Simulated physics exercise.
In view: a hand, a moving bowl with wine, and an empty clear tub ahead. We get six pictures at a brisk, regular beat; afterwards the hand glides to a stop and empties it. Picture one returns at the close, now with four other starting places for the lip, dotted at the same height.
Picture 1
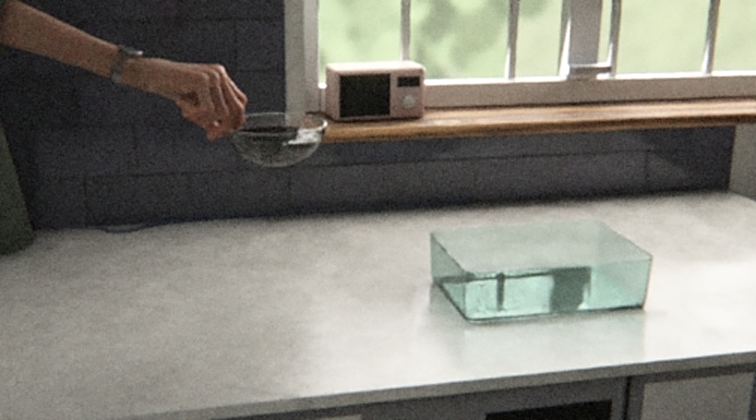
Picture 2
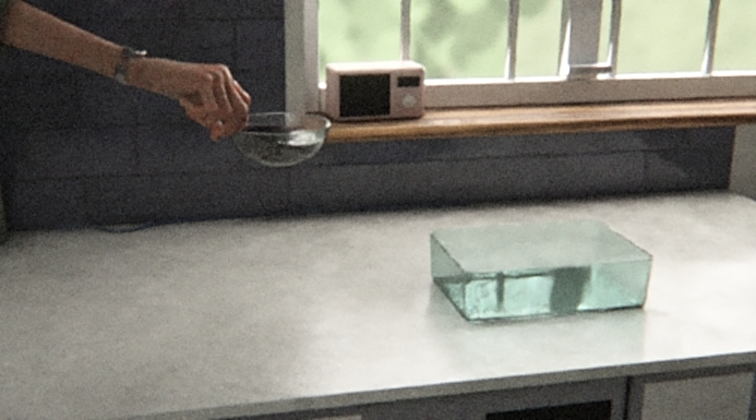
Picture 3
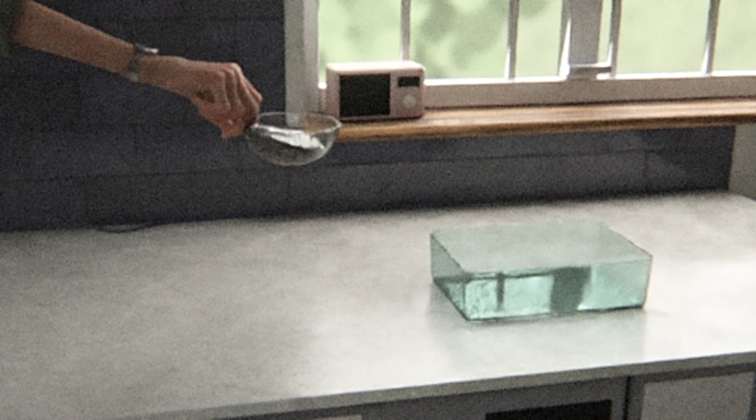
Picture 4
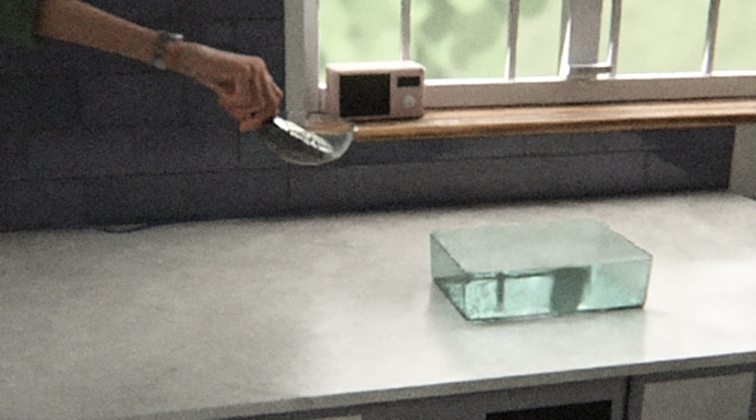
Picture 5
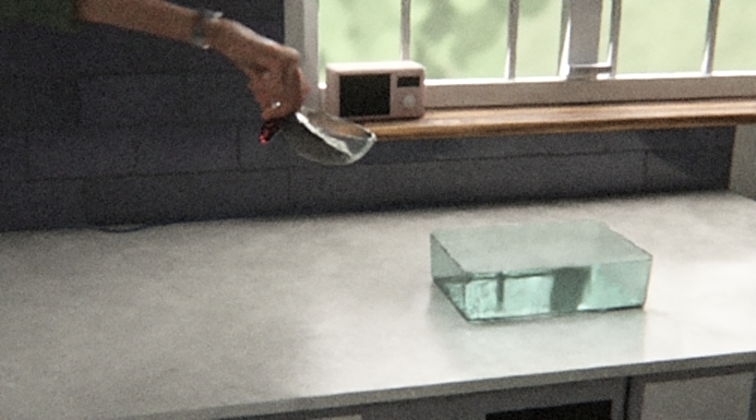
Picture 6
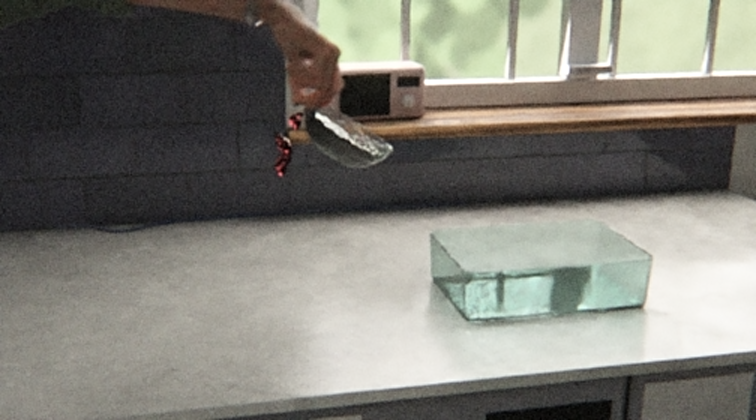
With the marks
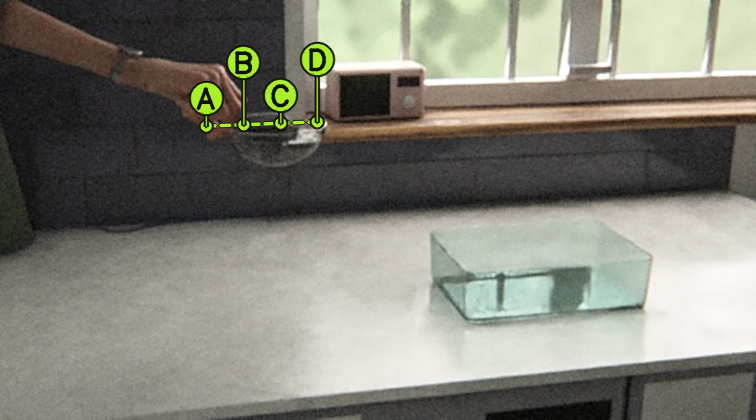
A hand with a bracelet at its wrist holds a clear glass bowl above a pale kitchen counter, seen from the front and slightly above. A clear, green-tinted tub sits at right, below a pink appliance on a wooden windowsill against dark tiles. The bowl hangs nearly still, then the hand moves it right and tilts it, and dark red wine spills down its left side while the camera stays still.
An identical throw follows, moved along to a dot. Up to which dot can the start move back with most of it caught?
Spot C just does it.
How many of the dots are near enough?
Two of them.
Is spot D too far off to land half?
No.
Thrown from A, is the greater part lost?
Yes, it does.
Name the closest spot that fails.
The answer is B.
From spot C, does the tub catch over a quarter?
Yes, it does.
On the marked copy, A at (206, 126); B at (243, 124); C at (280, 123); D at (317, 121).
Choosing A, about 0 % lands in the tub, 98 % falls short.
Choosing B, about 24 % lands in the tub, 70 % falls short and 6 % goes beside or beyond.
Choosing C, about 65 % lands in the tub, 22 % falls short and 13 % goes beside or beyond.
Choosing D, about 76 % lands in the tub, 8 % falls short and 15 % goes beside or beyond.
